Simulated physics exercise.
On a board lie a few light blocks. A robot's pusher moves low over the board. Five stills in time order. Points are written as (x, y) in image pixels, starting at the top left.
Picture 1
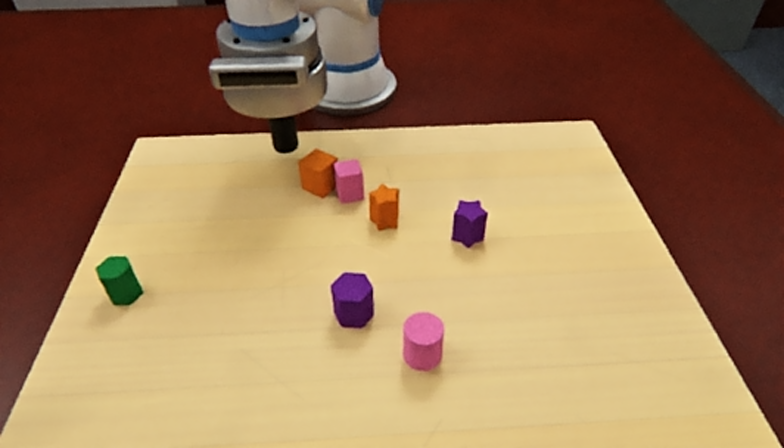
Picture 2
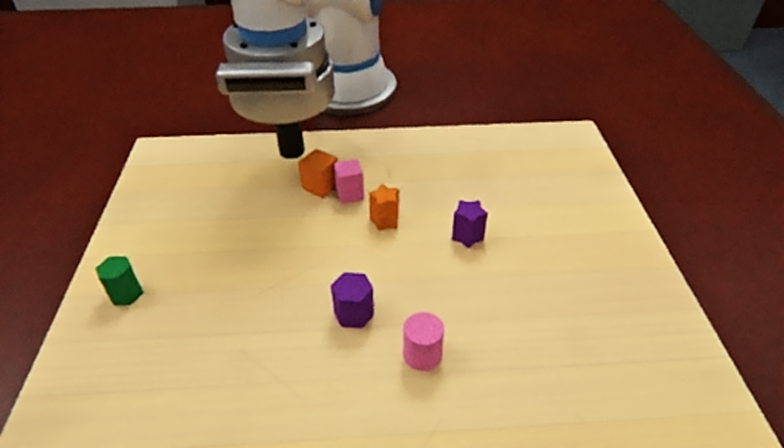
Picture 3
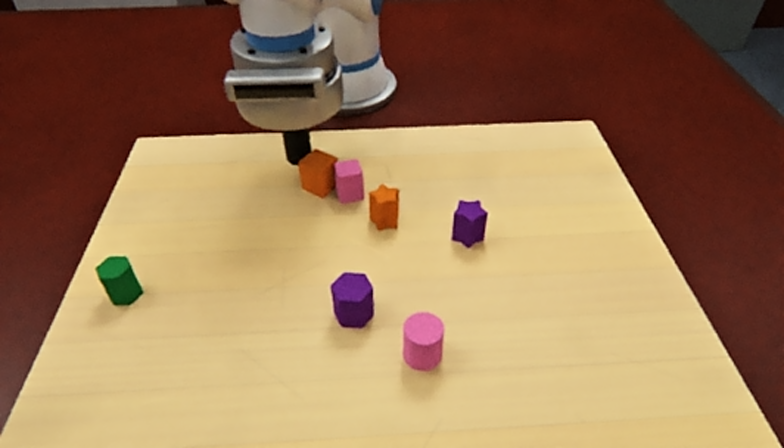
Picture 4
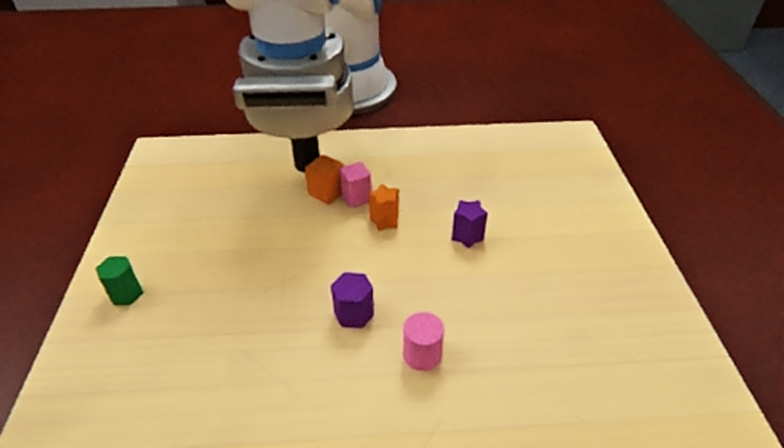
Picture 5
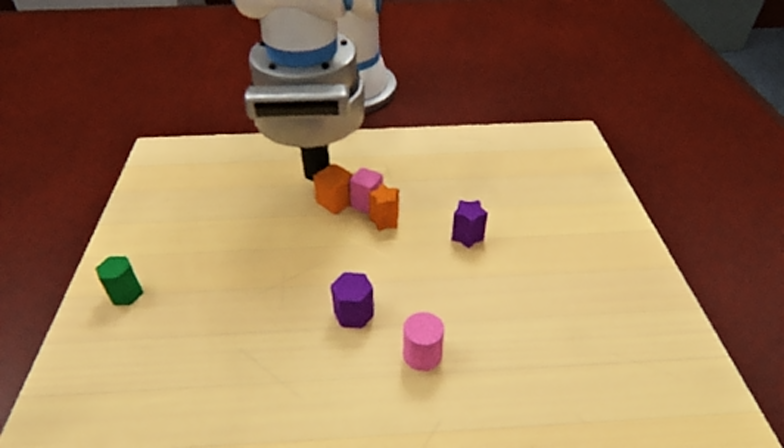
On a pale wooden board on a dark red table, seen from above at an angle by a still camera, small blocks lie scattered. An orange block and a pink one sit near a robot arm at the back, with orange and purple stars to their right, a green block at left, and purple and pink blocks nearer. The arm's black-tipped pusher moves forward and right, then nudges the orange block and its pink neighbour toward the orange star.
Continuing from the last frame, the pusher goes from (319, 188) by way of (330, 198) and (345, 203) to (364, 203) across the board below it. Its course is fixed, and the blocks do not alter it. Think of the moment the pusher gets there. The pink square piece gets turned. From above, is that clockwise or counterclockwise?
Direction: Anticlockwise.
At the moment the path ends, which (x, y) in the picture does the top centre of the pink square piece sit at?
Around (391, 181).
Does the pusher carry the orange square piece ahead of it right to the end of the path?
No, that is not what happens.
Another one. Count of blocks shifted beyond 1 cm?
Three or more shift.
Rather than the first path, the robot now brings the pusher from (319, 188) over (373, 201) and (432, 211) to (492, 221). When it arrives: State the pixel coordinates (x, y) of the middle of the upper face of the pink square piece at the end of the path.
For the centre of its top, I'd go with (436, 203).
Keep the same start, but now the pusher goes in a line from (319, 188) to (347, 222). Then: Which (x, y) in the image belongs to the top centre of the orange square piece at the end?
Its top middle is near (367, 209).
What follows on the original path. Halfway along, pusher at (336, 187); orange square piece at (349, 190), turned 15° clockwise; pink square piece at (377, 181), turned 45° anticlockwise; orange star-shaped block at (392, 195), turned 25° clockwise.
At the end, pusher at (364, 188); orange square piece at (357, 195), turned 40° clockwise; pink square piece at (391, 181), turned 35° anticlockwise; orange star-shaped block at (398, 198), turned 40° clockwise.
